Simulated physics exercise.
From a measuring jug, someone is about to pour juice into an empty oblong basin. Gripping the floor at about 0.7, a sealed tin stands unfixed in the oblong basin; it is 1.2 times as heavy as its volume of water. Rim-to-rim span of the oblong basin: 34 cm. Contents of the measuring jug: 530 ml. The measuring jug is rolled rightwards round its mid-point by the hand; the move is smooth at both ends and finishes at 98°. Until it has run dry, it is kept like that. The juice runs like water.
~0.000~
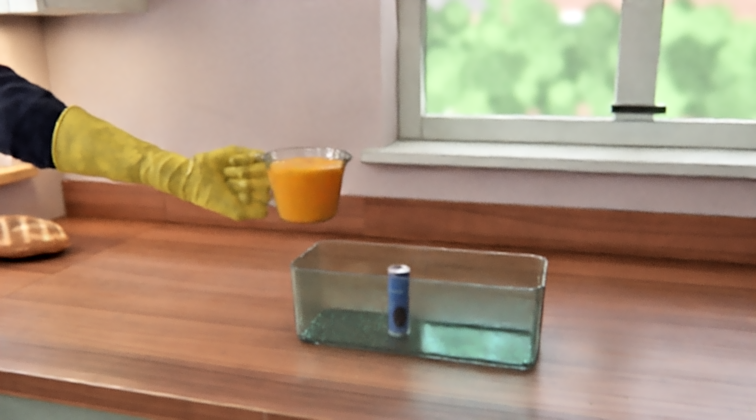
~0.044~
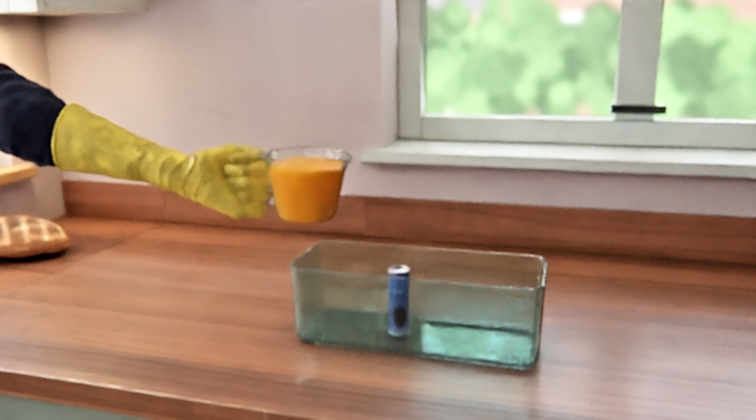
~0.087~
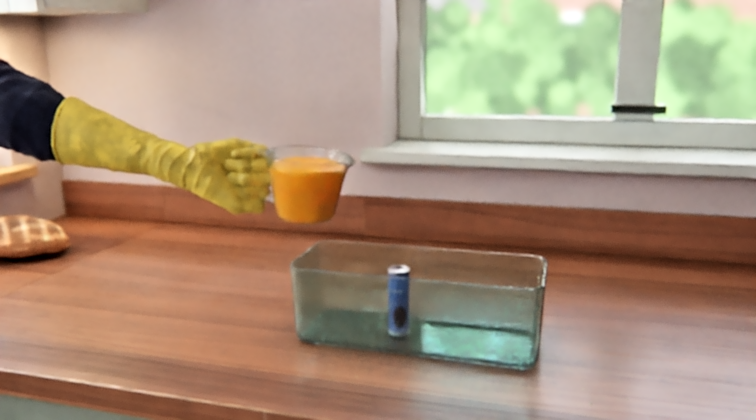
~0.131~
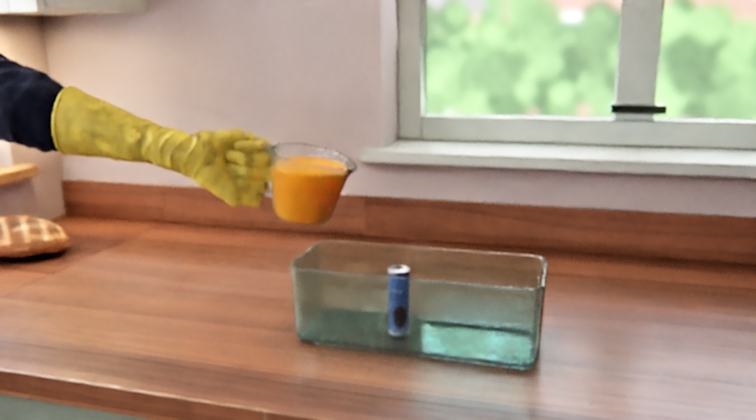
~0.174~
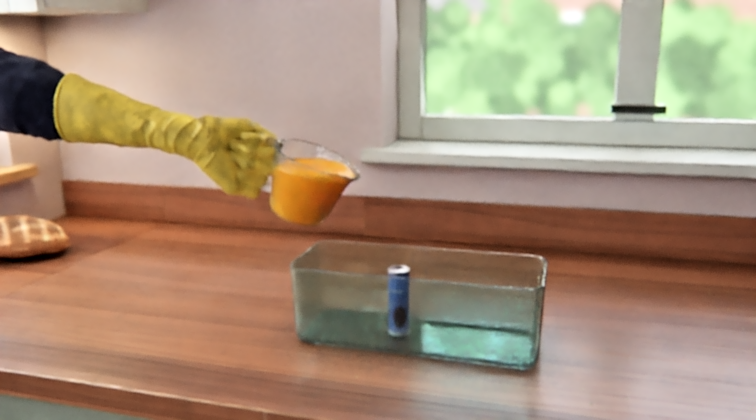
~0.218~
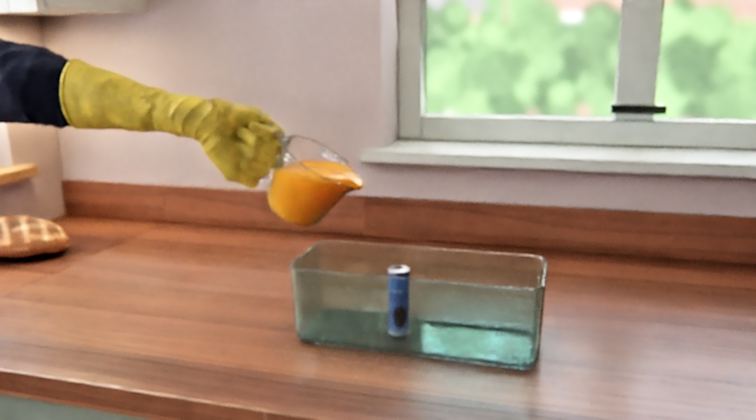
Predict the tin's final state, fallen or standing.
It tilts over.
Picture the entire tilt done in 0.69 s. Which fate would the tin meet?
So the tin will tip over.
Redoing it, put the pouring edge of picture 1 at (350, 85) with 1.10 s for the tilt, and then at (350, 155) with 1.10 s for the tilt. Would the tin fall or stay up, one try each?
Try 1: Still standing; try 2: Still standing.
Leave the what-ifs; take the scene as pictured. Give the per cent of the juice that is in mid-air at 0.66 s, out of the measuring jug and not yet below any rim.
5 per cent or so.
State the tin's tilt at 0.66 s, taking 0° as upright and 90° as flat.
Looks like some 5 degrees from vertical upright.
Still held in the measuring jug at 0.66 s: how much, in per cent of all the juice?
6 %.
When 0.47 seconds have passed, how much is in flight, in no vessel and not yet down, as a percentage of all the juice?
About 24 per cent.
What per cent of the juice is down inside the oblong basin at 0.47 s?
Roughly 38 percent of it.
After 0.47 s the tilt is 92° and 39 per cent is still to pour; the tin stands where it began.
After 0.66 s the tilt is 98° and 6 per cent is still to pour; the tin leans 7°.
After 0.85 s the tilt is 98° and 0 per cent is still to pour; the tin leans 24°.
After 1.06 s the tilt is 98° and 0 per cent is still to pour; the tin lies on its side.
In the end the tin lies on its side.
